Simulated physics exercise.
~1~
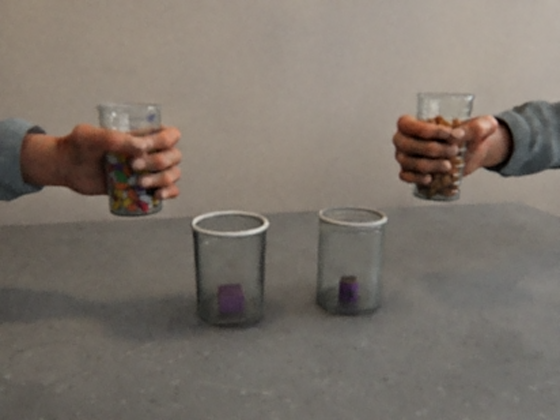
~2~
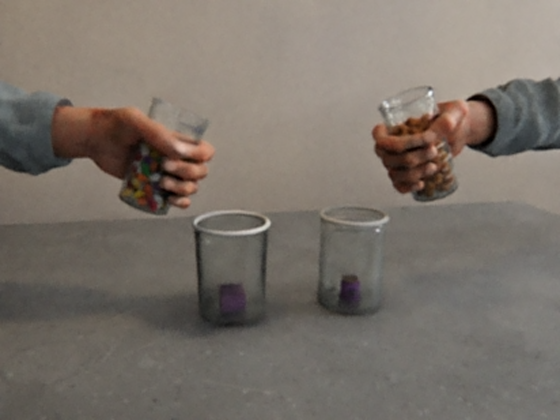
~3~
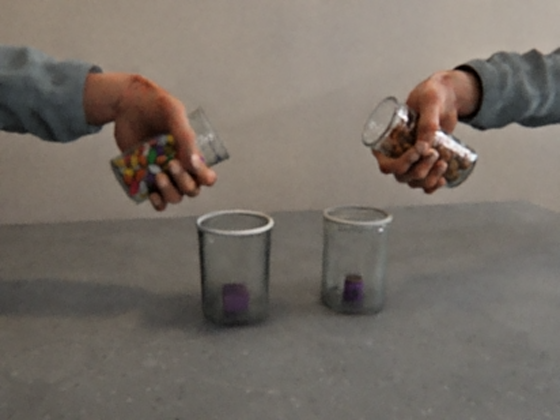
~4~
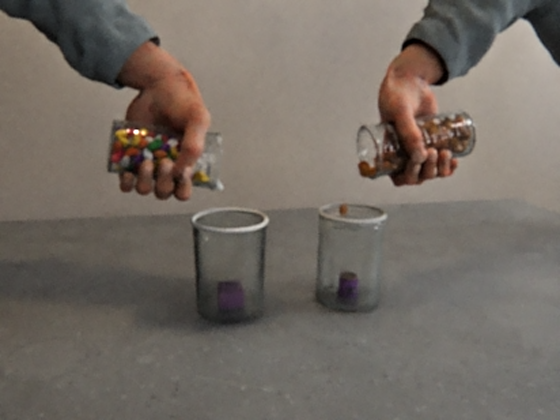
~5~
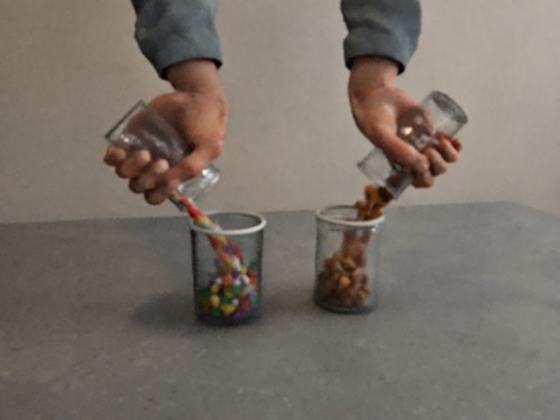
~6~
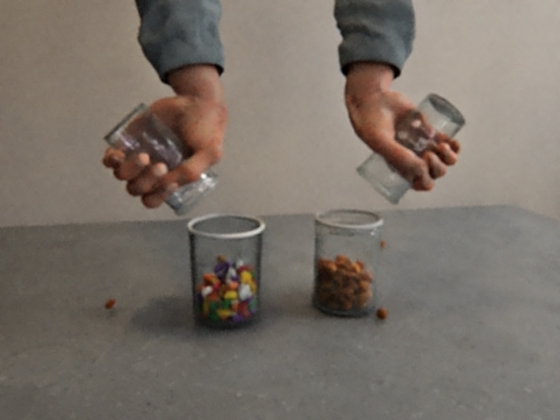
To begin with, two hands hold clear cups above a grey table, the left filled with colourful pieces and the right with brown ones, while a small purple block sits in each of two glass containers below. The hands tip the cups inward until they lie on their sides, and the first brown pieces slip out on the right. Both cups then turn upside down, and their contents stream into the containers. When the cups are empty, each container is about half full, both purple blocks are hidden, and a few stray pieces rest on the table.
